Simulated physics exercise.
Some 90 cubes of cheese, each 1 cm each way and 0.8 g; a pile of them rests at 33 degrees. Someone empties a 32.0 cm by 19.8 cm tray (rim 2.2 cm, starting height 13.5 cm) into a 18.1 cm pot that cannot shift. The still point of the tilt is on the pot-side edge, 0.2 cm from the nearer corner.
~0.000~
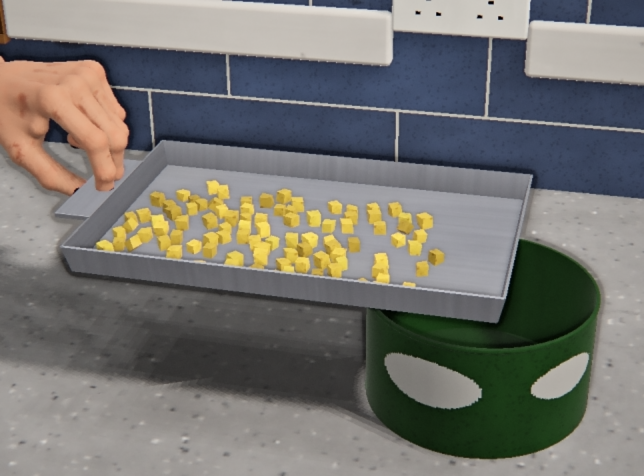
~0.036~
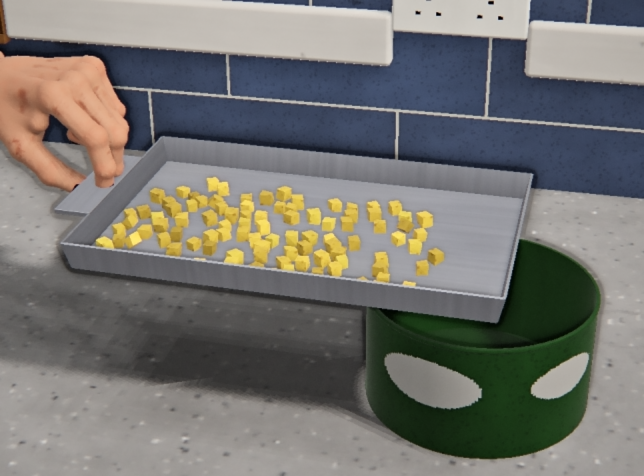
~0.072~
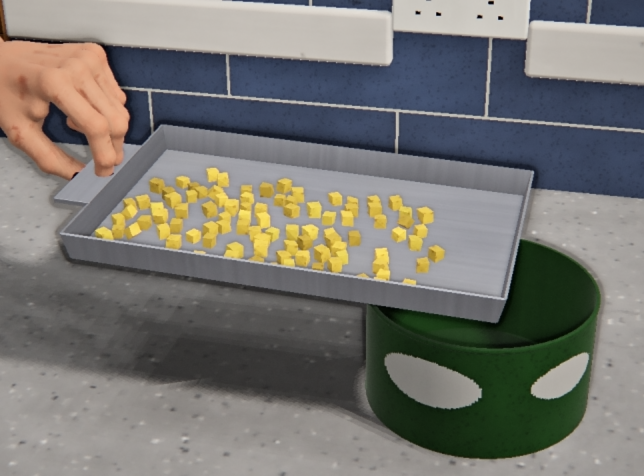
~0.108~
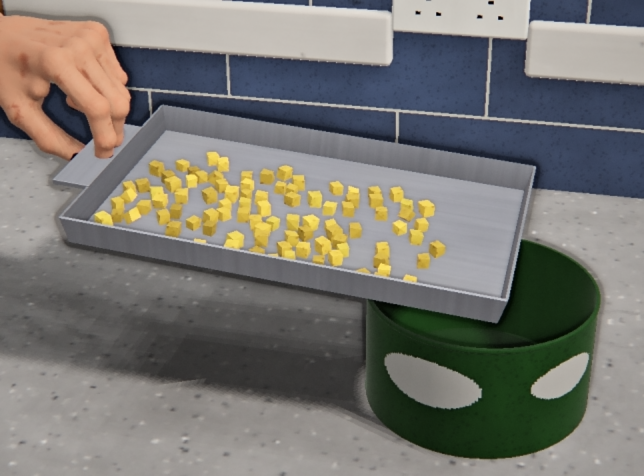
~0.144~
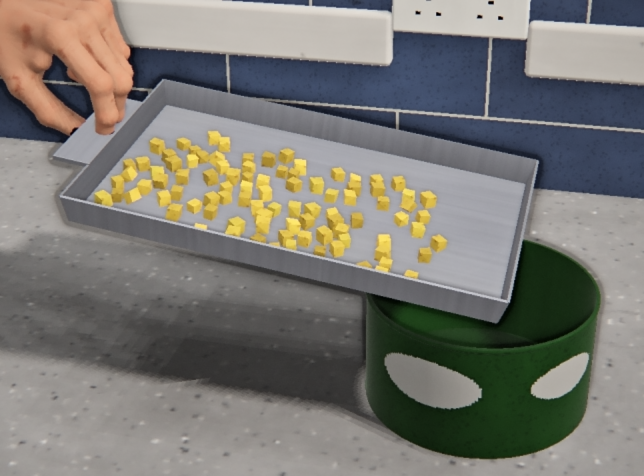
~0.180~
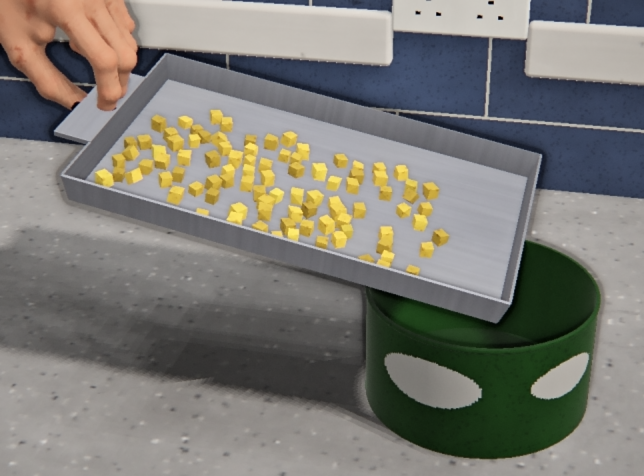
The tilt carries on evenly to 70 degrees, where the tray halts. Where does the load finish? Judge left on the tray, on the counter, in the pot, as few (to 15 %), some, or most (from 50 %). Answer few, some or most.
Tray: Some, counter: Most, pot: Few.
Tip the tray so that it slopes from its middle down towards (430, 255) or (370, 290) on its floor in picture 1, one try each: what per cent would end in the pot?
Some 5 and 0 per cent.
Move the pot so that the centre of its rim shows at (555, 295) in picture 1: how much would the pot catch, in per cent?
About 0 per cent.
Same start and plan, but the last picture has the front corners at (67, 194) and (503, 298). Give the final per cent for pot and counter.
Pot 0, counter 70.
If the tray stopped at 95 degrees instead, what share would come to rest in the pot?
In that case some 0 per cent.
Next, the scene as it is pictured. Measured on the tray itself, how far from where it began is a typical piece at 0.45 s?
Roughly 1 cm.
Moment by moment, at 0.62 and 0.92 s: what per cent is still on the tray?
About 100, 30.
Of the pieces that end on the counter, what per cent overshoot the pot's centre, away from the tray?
Some 100 per cent.
Then, at 0.45 s, tilt 42 degrees; the tray holds 100 %, the pot 0 %.
Then, at 0.62 s, tilt 60 degrees; the tray holds 100 %, the pot 0 %.
After 0.92 s, tilt 70 degrees; the tray holds 30 %, the pot 0 %.
In the end, at 2.2 s, tray 25 %, counter 75 %, pot 0 %.
